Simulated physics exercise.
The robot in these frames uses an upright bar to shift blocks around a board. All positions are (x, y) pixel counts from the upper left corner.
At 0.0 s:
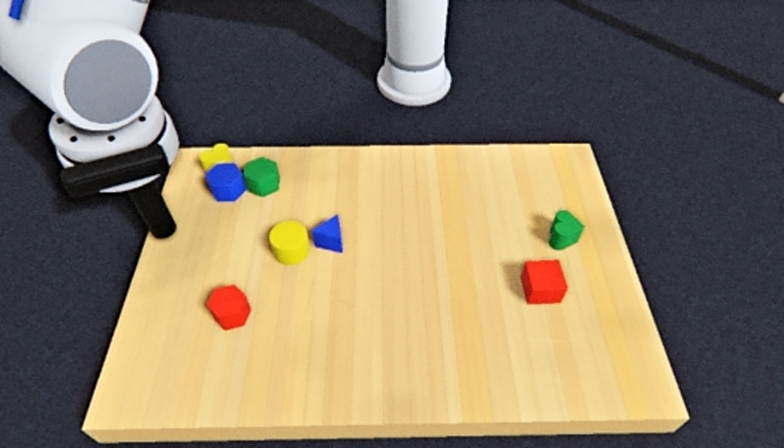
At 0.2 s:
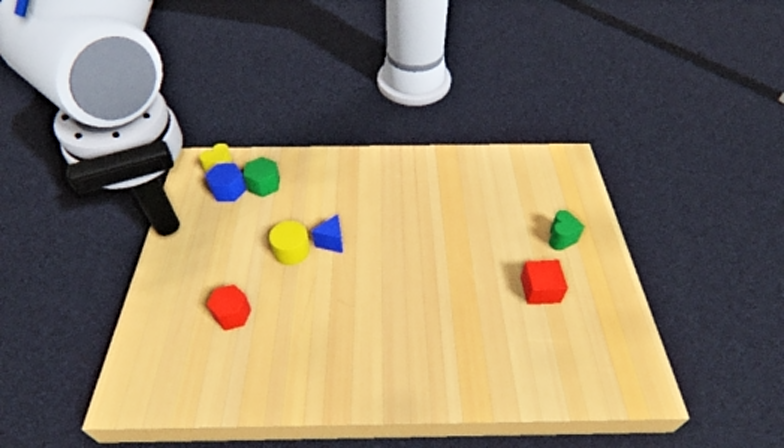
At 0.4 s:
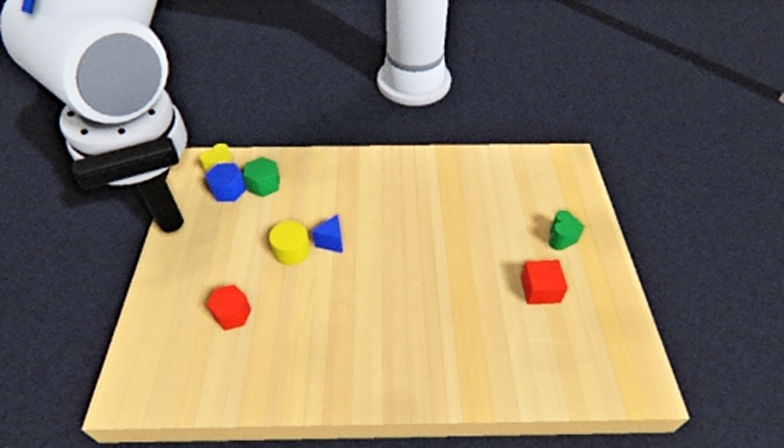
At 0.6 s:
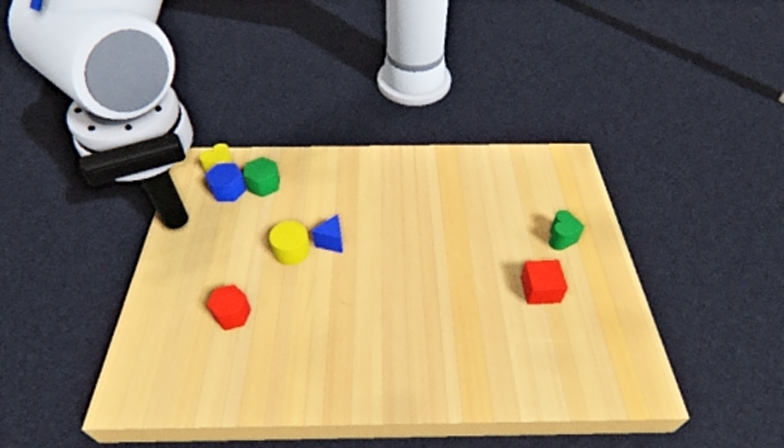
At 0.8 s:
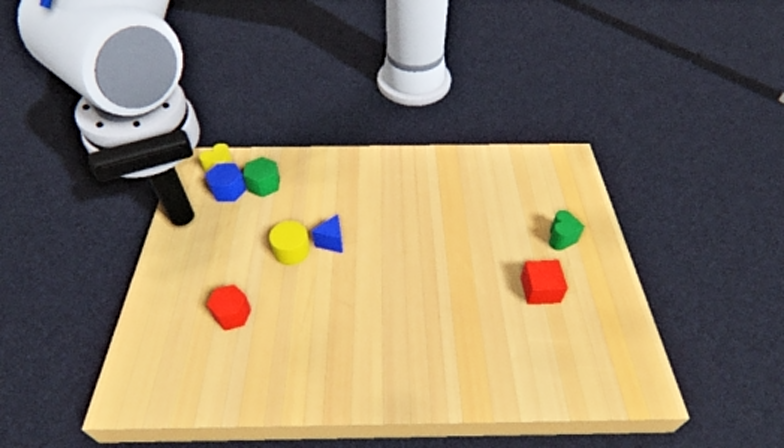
A robot arm shifts its black bar slightly right while the colored blocks stay still.
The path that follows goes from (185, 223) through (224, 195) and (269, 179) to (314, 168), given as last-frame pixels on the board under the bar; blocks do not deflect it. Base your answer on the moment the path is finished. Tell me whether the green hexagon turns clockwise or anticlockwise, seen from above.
Looking from above, the answer is clockwise.
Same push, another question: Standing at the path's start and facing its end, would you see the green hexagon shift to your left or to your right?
So, looking from the first point of the path to the last, the green hexagon moves rightwards.
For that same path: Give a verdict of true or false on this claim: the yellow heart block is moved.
True.
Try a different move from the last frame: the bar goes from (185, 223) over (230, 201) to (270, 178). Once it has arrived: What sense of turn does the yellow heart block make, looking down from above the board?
It goes round opposite to clock hands.
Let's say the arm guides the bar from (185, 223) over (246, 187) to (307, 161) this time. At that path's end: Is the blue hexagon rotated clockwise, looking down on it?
No - that is not the case.
On the path given first. One third of the way, bar at (222, 188); yellow heart block at (216, 149), turned 35° anticlockwise; blue hexagon at (238, 161), turned 20° anticlockwise; green hexagon at (269, 166), turned 15° clockwise.
Two thirds of the way, bar at (268, 172); yellow heart block at (217, 148), turned 45° anticlockwise; blue hexagon at (258, 145), turned 70° anticlockwise; green hexagon at (294, 162), turned 35° clockwise.
At the end, bar at (313, 161); yellow heart block at (217, 148), turned 45° anticlockwise; blue hexagon at (258, 144), turned 75° anticlockwise; green hexagon at (331, 162), turned 100° clockwise.
